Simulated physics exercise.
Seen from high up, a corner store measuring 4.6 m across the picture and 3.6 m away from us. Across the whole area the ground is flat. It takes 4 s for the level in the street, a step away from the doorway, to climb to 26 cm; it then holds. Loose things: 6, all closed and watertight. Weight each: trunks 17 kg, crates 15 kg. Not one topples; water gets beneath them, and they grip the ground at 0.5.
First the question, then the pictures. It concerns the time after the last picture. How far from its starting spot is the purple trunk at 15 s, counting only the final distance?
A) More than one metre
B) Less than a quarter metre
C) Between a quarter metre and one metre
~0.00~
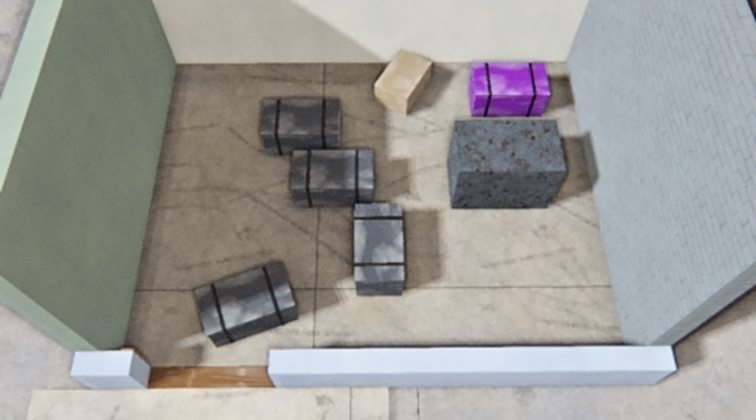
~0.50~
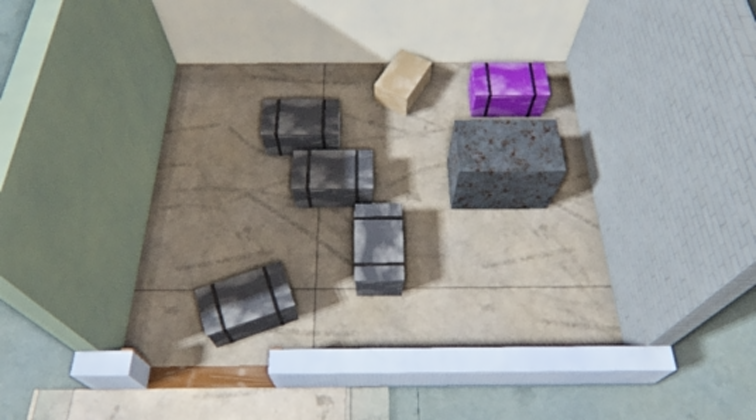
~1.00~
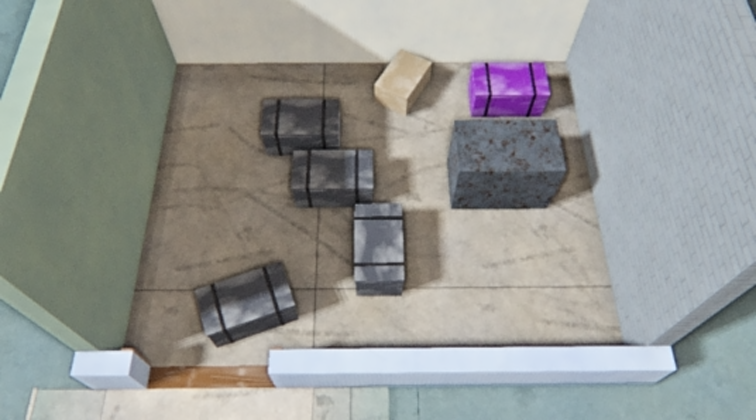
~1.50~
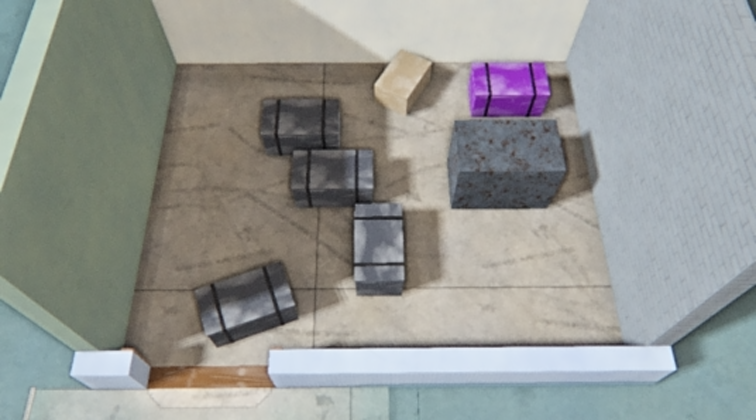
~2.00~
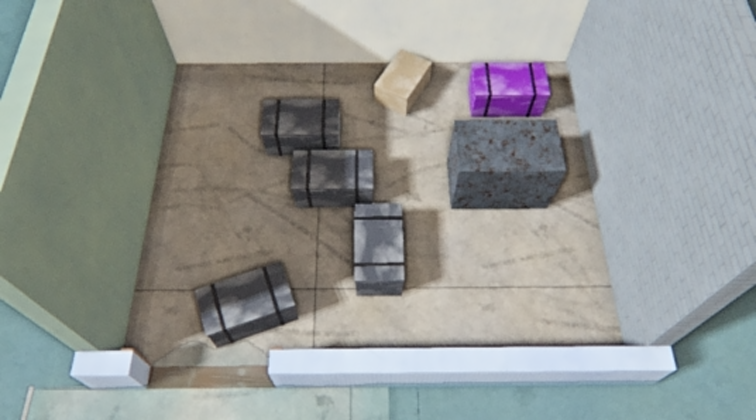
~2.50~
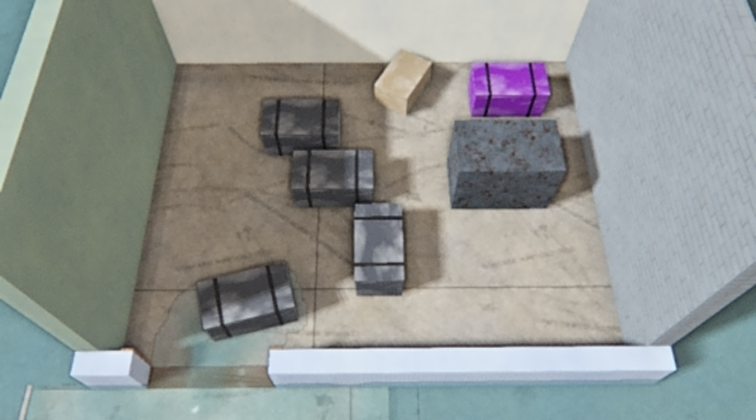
Between a quarter metre and one metre (C).
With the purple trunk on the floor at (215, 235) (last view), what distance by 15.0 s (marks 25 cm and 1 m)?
So it journeys a long way.
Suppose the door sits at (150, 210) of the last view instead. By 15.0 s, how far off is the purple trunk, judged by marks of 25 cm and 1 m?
Outcome - purple trunk: Short shift.
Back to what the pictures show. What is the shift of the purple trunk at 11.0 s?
40 cm or so by then.
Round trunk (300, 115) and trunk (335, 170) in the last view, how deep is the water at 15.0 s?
21 and 12 cm.
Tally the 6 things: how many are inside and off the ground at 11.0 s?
That would be 5 of them.
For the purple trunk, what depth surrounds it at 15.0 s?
18 cm or so.
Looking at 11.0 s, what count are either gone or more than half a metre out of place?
I count 4 of them.
After 3.5 s the purple trunk is near (510, 78), 0.0 m from its start, aground; 0 afloat.
After 6.8 s the purple trunk is near (510, 78), 0.0 m from its start, aground; 4 afloat.
After 11.0 s the purple trunk is near (549, 76), 0.4 m from its start, afloat; 5 afloat.
After 15.0 s the purple trunk is near (554, 111), 0.7 m from its start, afloat; 6 afloat.
